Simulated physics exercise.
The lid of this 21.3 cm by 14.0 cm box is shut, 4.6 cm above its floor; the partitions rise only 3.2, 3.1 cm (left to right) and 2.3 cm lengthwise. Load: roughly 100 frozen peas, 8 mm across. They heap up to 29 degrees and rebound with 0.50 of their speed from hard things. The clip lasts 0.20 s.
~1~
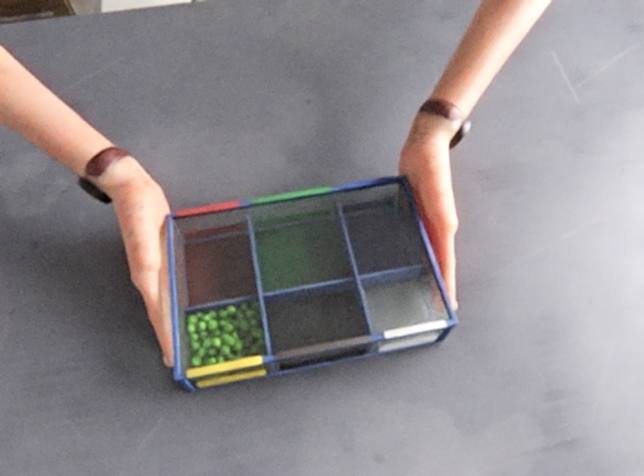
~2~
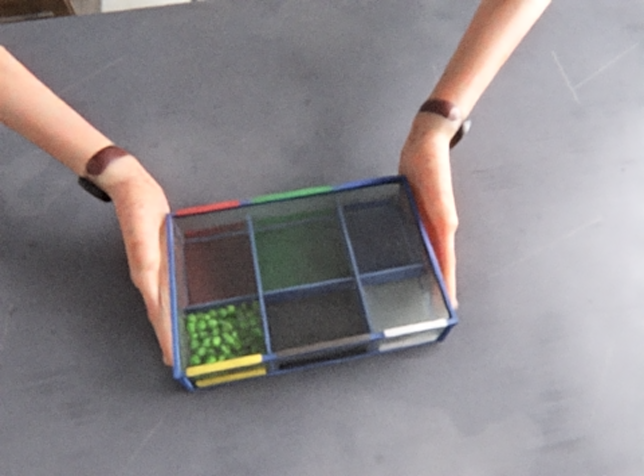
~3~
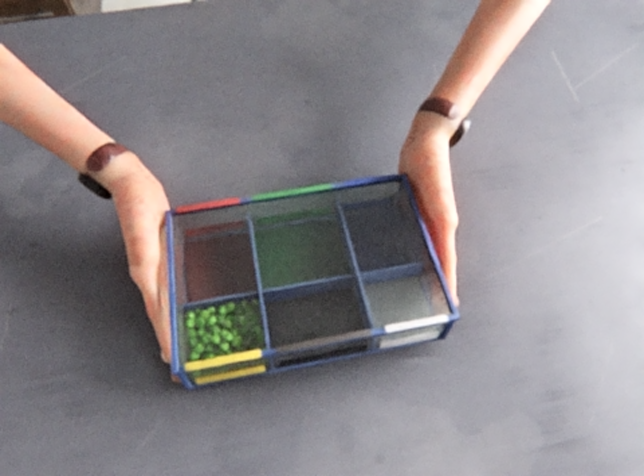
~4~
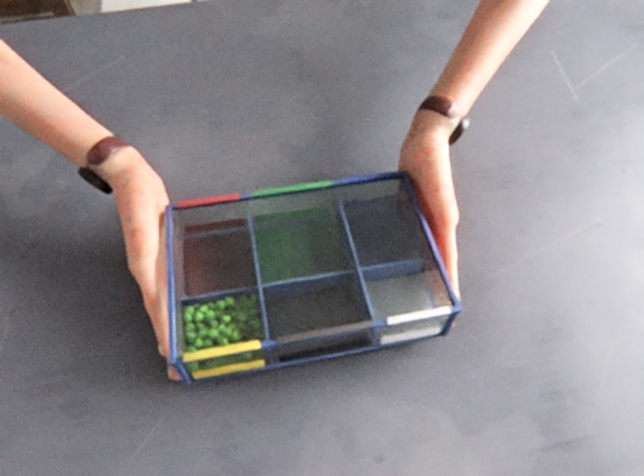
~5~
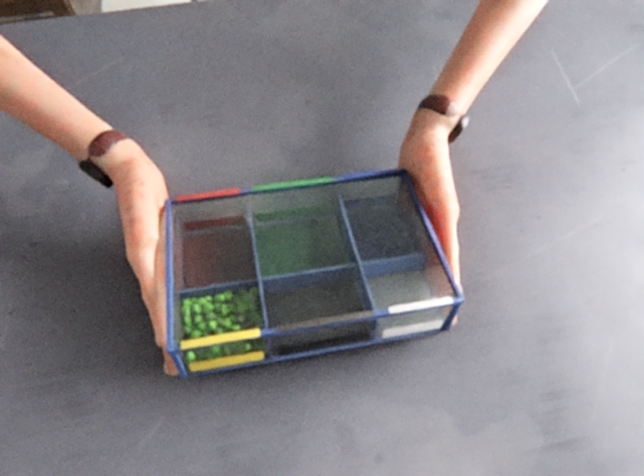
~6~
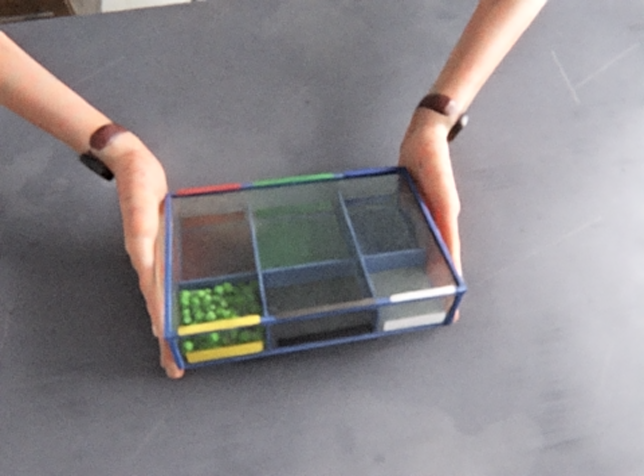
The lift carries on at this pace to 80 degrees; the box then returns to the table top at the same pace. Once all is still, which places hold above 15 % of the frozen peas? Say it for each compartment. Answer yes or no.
Red: Yes, blue: No, green: Yes, yellow: Yes, white: No, black: No.
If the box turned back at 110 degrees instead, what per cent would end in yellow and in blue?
In that case yellow 0, blue 10.
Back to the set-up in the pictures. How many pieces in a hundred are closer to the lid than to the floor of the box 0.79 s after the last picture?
Roughly 30 per cent.
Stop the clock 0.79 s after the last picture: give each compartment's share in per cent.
Red 15, blue 0, green 0, yellow 85, white 0, black 0.
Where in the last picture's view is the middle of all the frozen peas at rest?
Near (237, 257).
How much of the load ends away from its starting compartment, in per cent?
About 60 per cent.
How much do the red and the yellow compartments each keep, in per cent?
Red 40; yellow 40.
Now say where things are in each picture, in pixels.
The first picture shows box tilt 0 degrees, front corners at (180, 374) and (451, 321); yellow 100 %.
The second picture shows box tilt 1 degrees, front corners at (180, 373) and (451, 320).
The third picture shows box tilt 3 degrees, front corners at (178, 368) and (453, 316).
The fourth picture shows box tilt 6 degrees, front corners at (176, 359) and (455, 308), lowest corner right back.
The fifth picture shows box tilt 9 degrees, front corners at (173, 347) and (457, 299), lowest corner right back.
The sixth picture shows box tilt 13 degrees, front corners at (171, 333) and (460, 288), lowest corner right back; yellow 100 %.
Then, 0.79 s after the last picture, tilt 80 degrees; red 15 %, yellow 85 %.
Then, 1.31 s after the last picture, tilt 35 degrees; red 40 %, green 20 %, yellow 40 %.
Then, 1.90 s after the last picture, tilt 0 degrees; red 40 %, green 20 %, yellow 40 %.
In the end, red 40 %, blue 0 %, green 20 %, yellow 40 %, white 0 %, black 0 %.
